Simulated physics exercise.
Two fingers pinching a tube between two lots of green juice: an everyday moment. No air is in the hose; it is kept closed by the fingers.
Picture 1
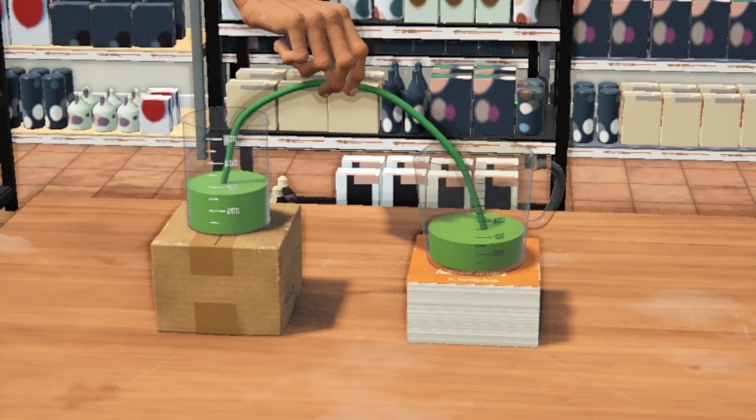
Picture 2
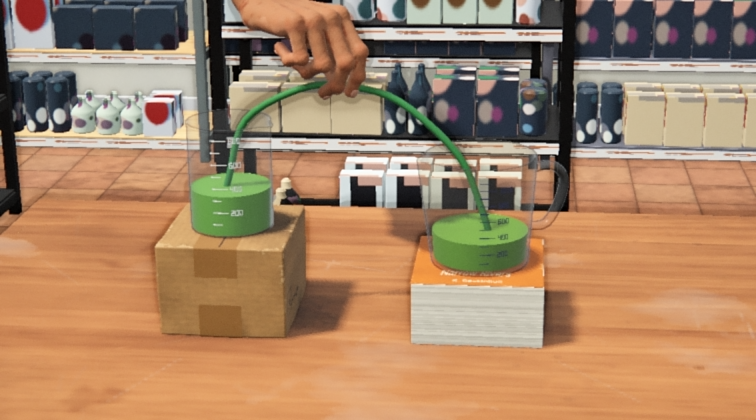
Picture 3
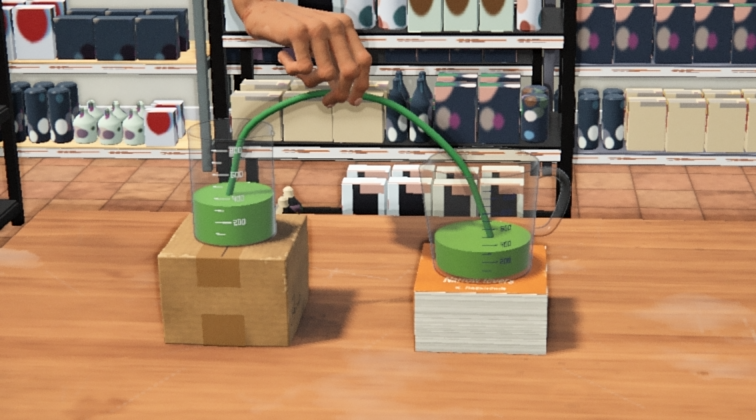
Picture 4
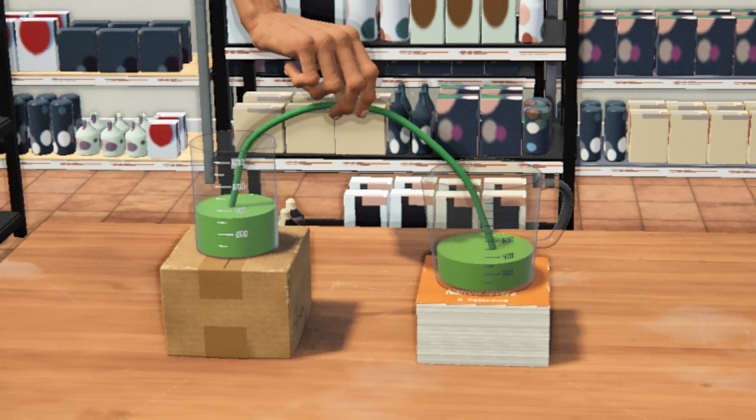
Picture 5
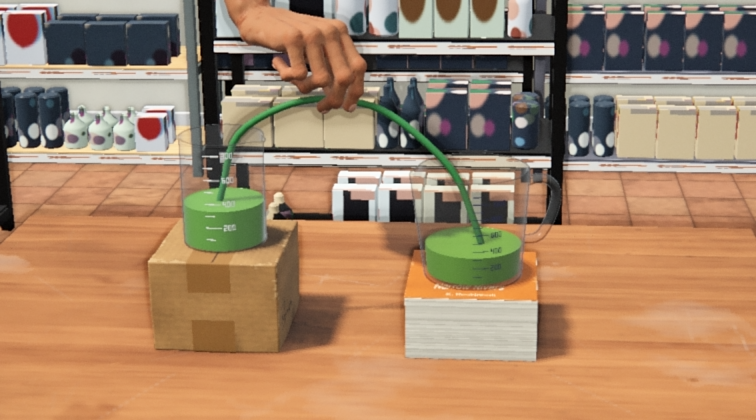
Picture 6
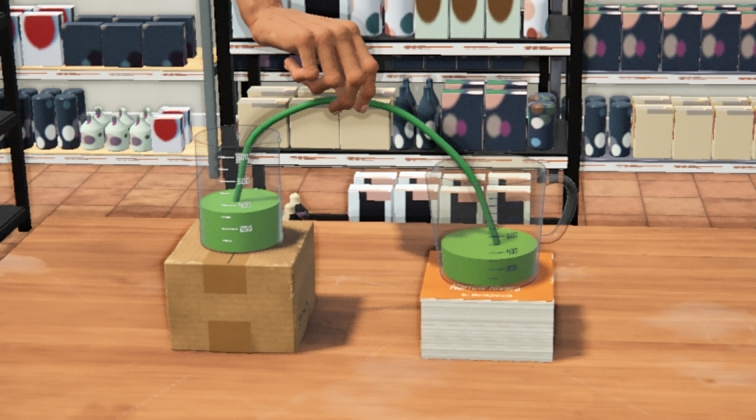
A hand pinching a green tube arched between a beaker on a box and a jug on a book, liquid levels unchanging.
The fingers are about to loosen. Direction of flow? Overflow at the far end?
Green juice goes: Right. Receiving: None.
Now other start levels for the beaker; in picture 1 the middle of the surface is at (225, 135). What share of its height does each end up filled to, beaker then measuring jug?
Roughly 35 % and 60 %.
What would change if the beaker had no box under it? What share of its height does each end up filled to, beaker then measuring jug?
Once things settle, the first sits at 55 percent and the second at 10 percent.
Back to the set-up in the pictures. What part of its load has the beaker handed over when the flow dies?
Reading: Close to 60 percent.
Shortly, the beaker is about a quarter full; the measuring jug is about a third full.
At the finish, the beaker is nearly empty; the measuring jug is about half full; the two surfaces are level.
